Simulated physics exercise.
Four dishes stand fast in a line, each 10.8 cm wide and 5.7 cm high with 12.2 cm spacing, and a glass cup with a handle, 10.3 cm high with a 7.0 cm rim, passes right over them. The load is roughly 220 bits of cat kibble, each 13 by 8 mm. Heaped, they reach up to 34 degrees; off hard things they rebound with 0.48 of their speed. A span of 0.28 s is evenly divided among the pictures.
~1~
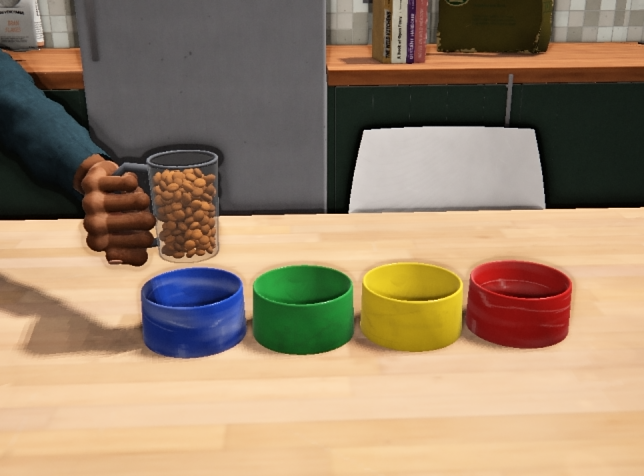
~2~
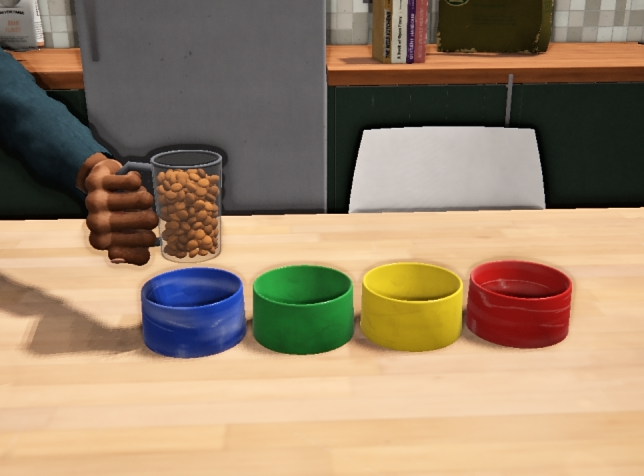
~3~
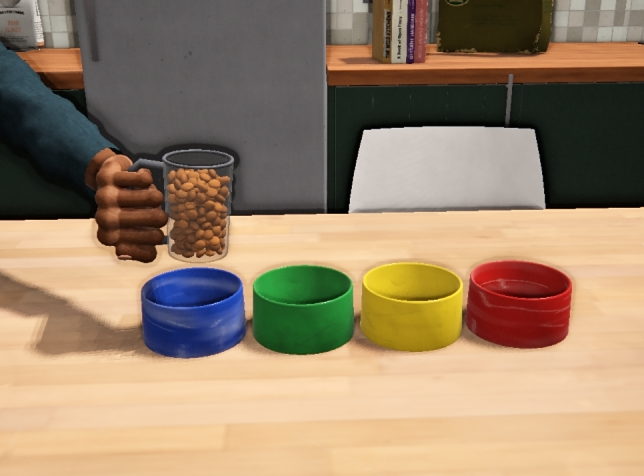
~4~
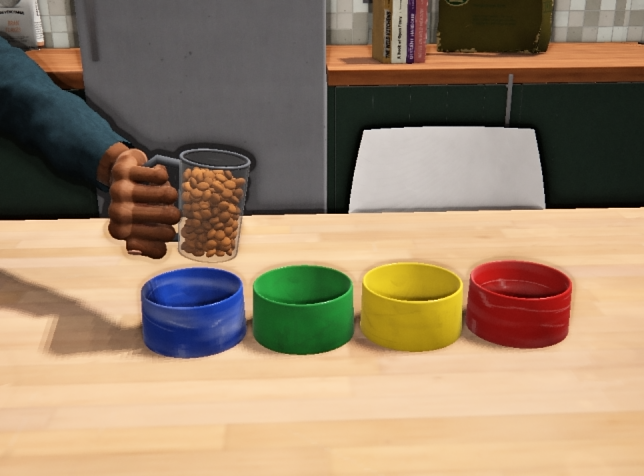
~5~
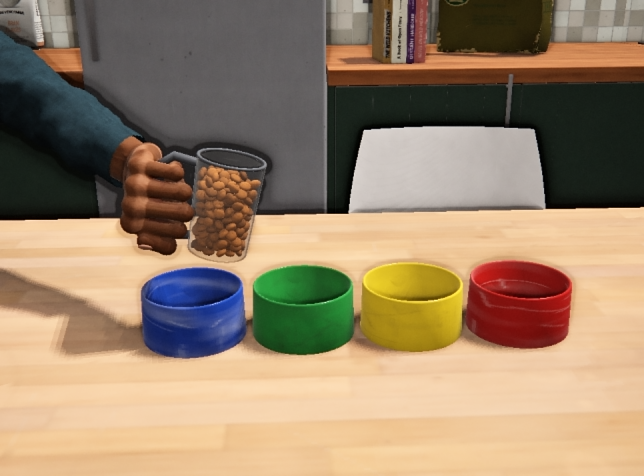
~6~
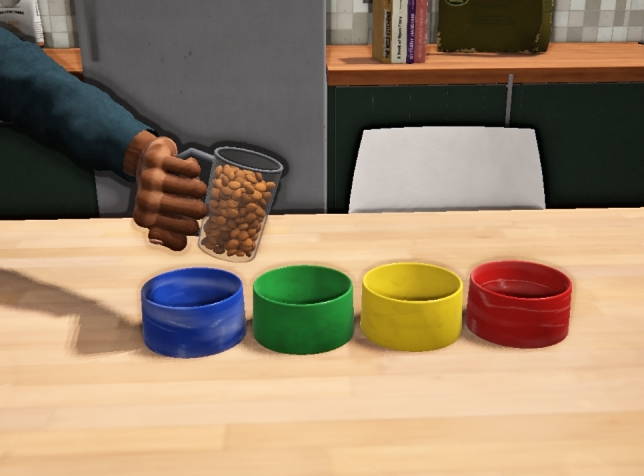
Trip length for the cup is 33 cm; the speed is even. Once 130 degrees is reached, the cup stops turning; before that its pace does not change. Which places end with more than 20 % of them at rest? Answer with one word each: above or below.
Red dish above, blue dish below, green dish below, yellow dish below, counter below.
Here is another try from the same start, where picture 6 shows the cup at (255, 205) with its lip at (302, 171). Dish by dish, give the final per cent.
It'd finish with red at 90, blue at 0, green at 0 and yellow at 0.
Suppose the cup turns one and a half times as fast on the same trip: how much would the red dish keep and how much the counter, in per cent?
In that case I'd put red at 100 and the counter at 0.
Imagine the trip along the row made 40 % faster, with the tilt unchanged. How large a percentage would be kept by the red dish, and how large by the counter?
In that case: Red 100, and counter 0.
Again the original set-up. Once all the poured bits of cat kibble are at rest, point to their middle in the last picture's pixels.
Look around (527, 307) in the last picture.
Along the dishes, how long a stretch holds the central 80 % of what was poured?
It covers some 6 centimetres of the row.
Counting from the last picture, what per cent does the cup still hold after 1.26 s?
I'd estimate some 85 per cent of the load.
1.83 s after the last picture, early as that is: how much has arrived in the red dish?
Around 95 in a hundred by then.
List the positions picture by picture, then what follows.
In the first frame, cup at (186, 207), tilt 0 degrees, lip at (216, 159), moved 0.0 cm; middle of the pieces at (192, 210); blue dish at (192, 287); green dish at (303, 284); yellow dish at (412, 282); red dish at (520, 279).
In the second frame, cup at (189, 207), tilt 1 degrees, lip at (221, 159), moved 0.3 cm; middle of the pieces at (195, 210).
In the third frame, cup at (198, 206), tilt 4 degrees, lip at (232, 161), moved 1.3 cm; middle of the pieces at (204, 210).
In the fourth frame, cup at (211, 206), tilt 8 degrees, lip at (249, 163), moved 2.7 cm; middle of the pieces at (217, 210).
In the fifth frame, cup at (224, 206), tilt 12 degrees, lip at (265, 166), moved 4.1 cm; middle of the pieces at (229, 210).
In the sixth frame, cup at (238, 206), tilt 16 degrees, lip at (282, 168), moved 5.5 cm; middle of the pieces at (242, 210); blue dish at (192, 287); green dish at (303, 284); yellow dish at (412, 282); red dish at (520, 279).
Then, 0.76 s after the last picture, tilt 69 degrees; cup holds 100 %.
Then, 1.26 s after the last picture, tilt 104 degrees; cup holds 85 %, red 10 %.
Then, 1.83 s after the last picture, tilt 130 degrees; cup holds 0 %, red 95 %.
In the end, red 95 %, blue 0 %, green 0 %, yellow 0 %, counter 5 %.
